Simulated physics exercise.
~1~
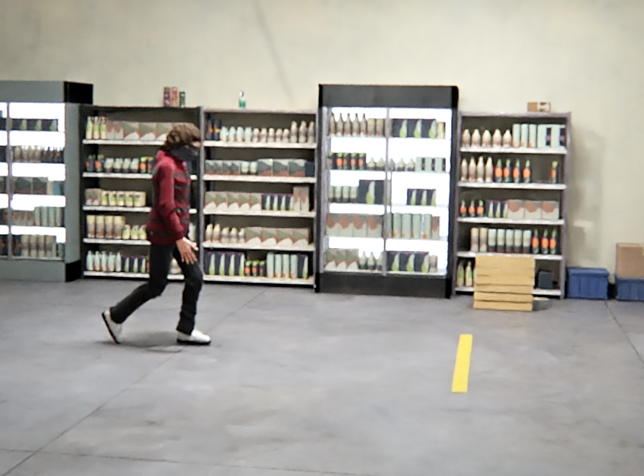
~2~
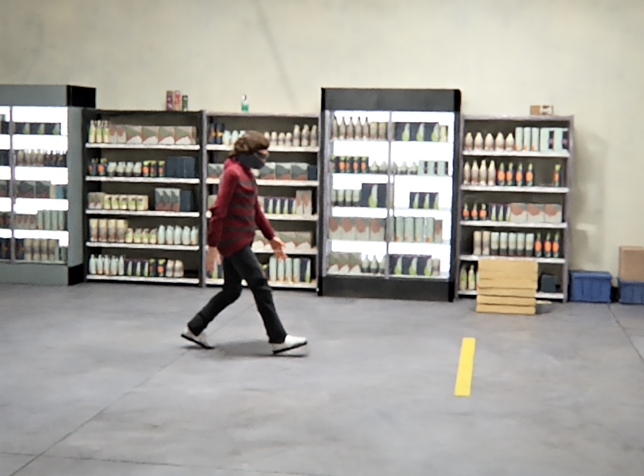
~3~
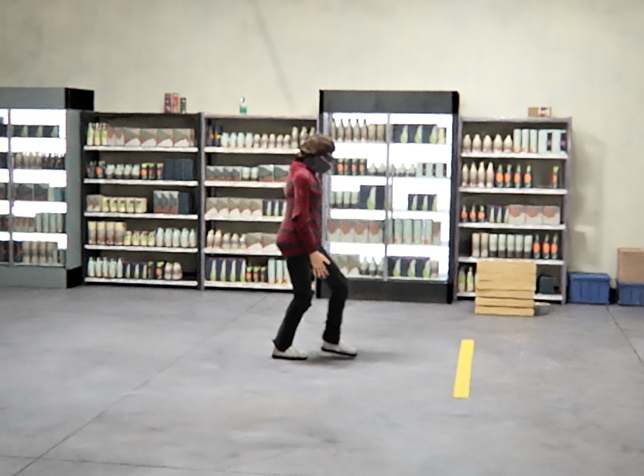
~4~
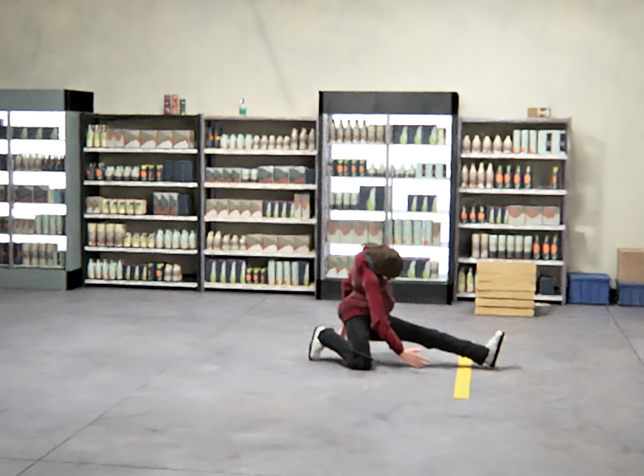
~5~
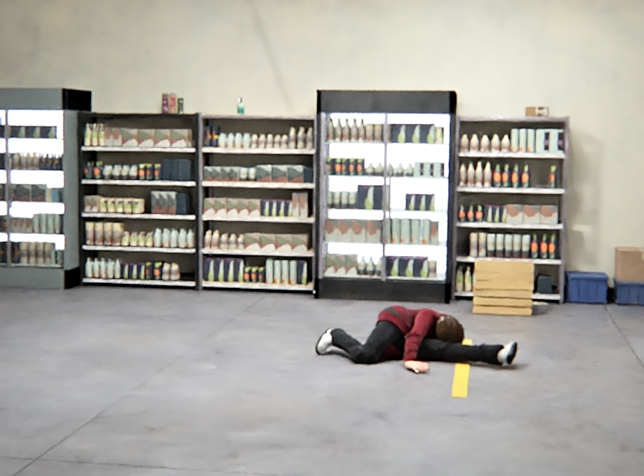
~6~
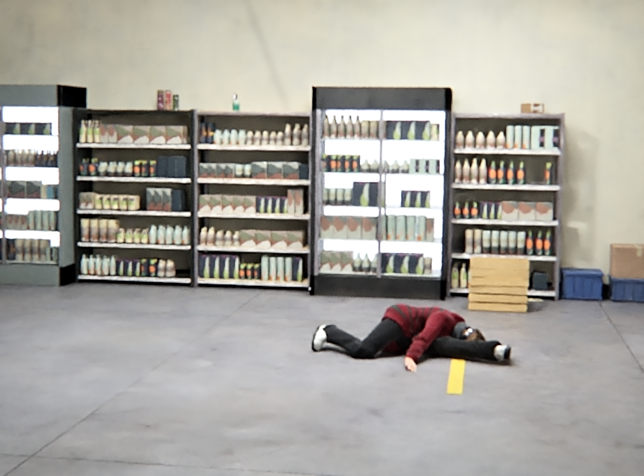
Person in a red jacket walking right past stocked shelves, dropping onto the floor and slumping forward over an outstretched leg across yellow tape.
